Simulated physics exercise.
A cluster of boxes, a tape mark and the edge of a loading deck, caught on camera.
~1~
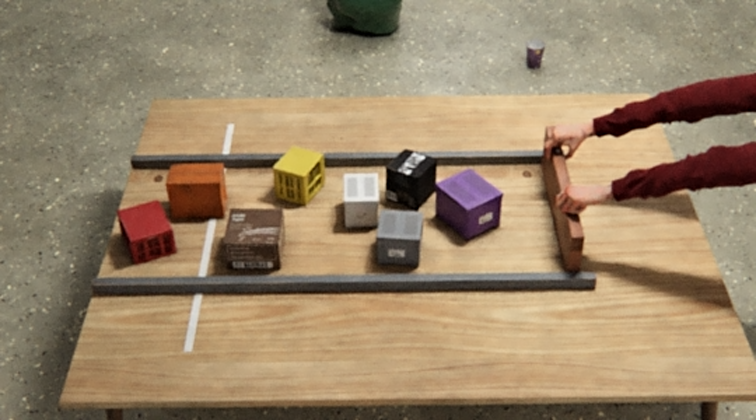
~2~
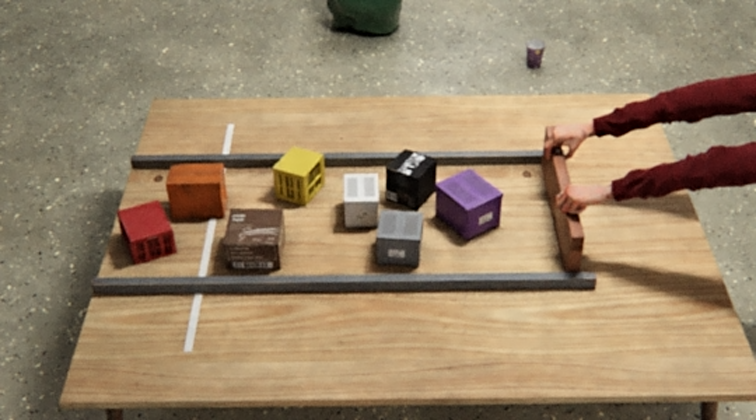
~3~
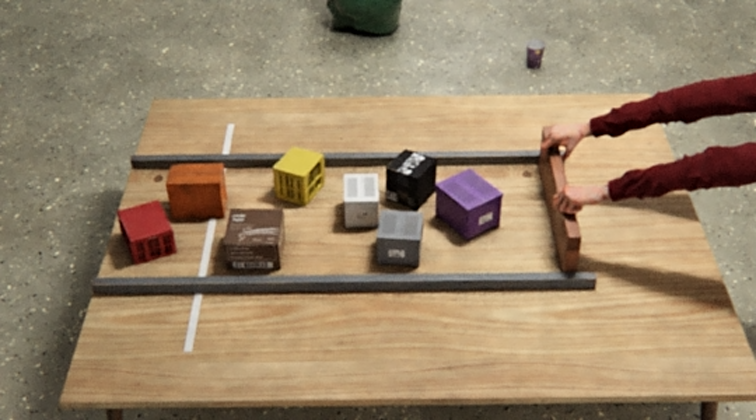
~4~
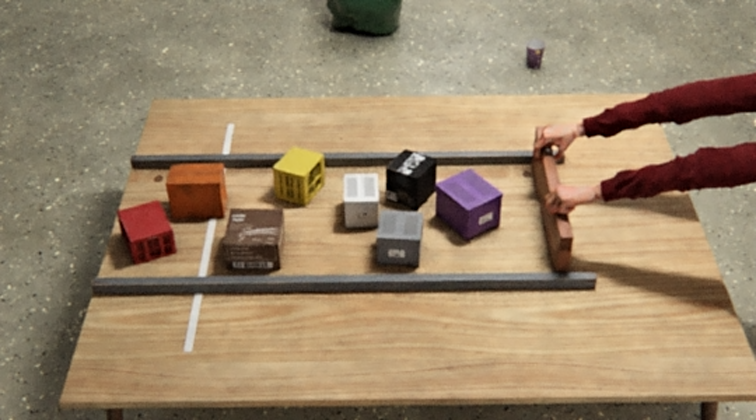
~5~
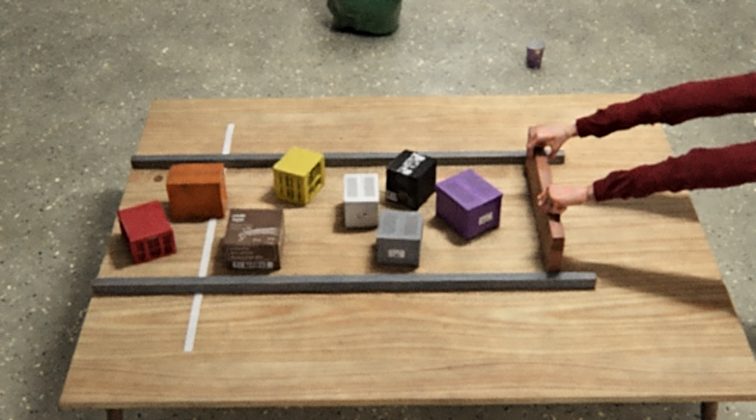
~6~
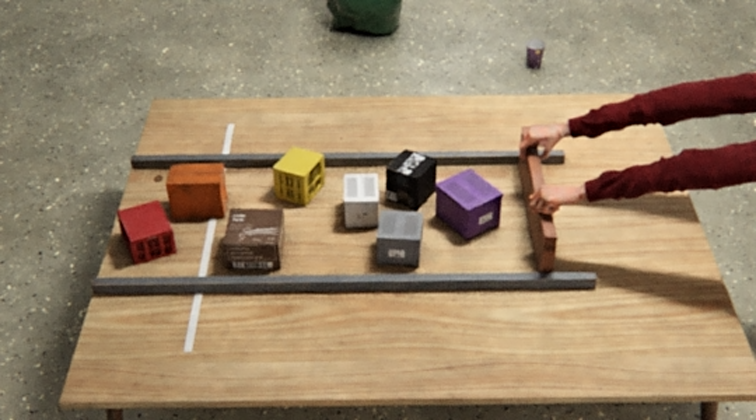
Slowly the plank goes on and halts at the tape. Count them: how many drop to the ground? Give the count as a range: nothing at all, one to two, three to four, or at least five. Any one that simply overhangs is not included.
The count is one to two.
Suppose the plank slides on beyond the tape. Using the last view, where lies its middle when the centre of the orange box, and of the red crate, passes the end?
I'd put it close to (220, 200), and close to (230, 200) for the other one.
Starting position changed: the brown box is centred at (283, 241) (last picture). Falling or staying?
Result: It stays aboard.
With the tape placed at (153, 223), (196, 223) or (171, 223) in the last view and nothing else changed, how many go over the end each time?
Try 1: 5; try 2: 2; try 3: 5.
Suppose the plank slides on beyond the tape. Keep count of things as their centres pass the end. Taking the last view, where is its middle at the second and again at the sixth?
At (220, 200) for the second, at (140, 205) for the sixth.
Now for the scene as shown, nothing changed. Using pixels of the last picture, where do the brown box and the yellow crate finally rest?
Near (136, 240) and (161, 169).
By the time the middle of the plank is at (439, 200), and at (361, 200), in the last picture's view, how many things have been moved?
Tally at point one: 2; at point two: 5.
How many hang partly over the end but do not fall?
That would be 0.
Soon after, none off yet; red crate at rest near (147, 232); orange box at rest near (198, 191); brown box at rest near (255, 239).
In the end, the number that fall off is one or two; gone, orange box and red crate.
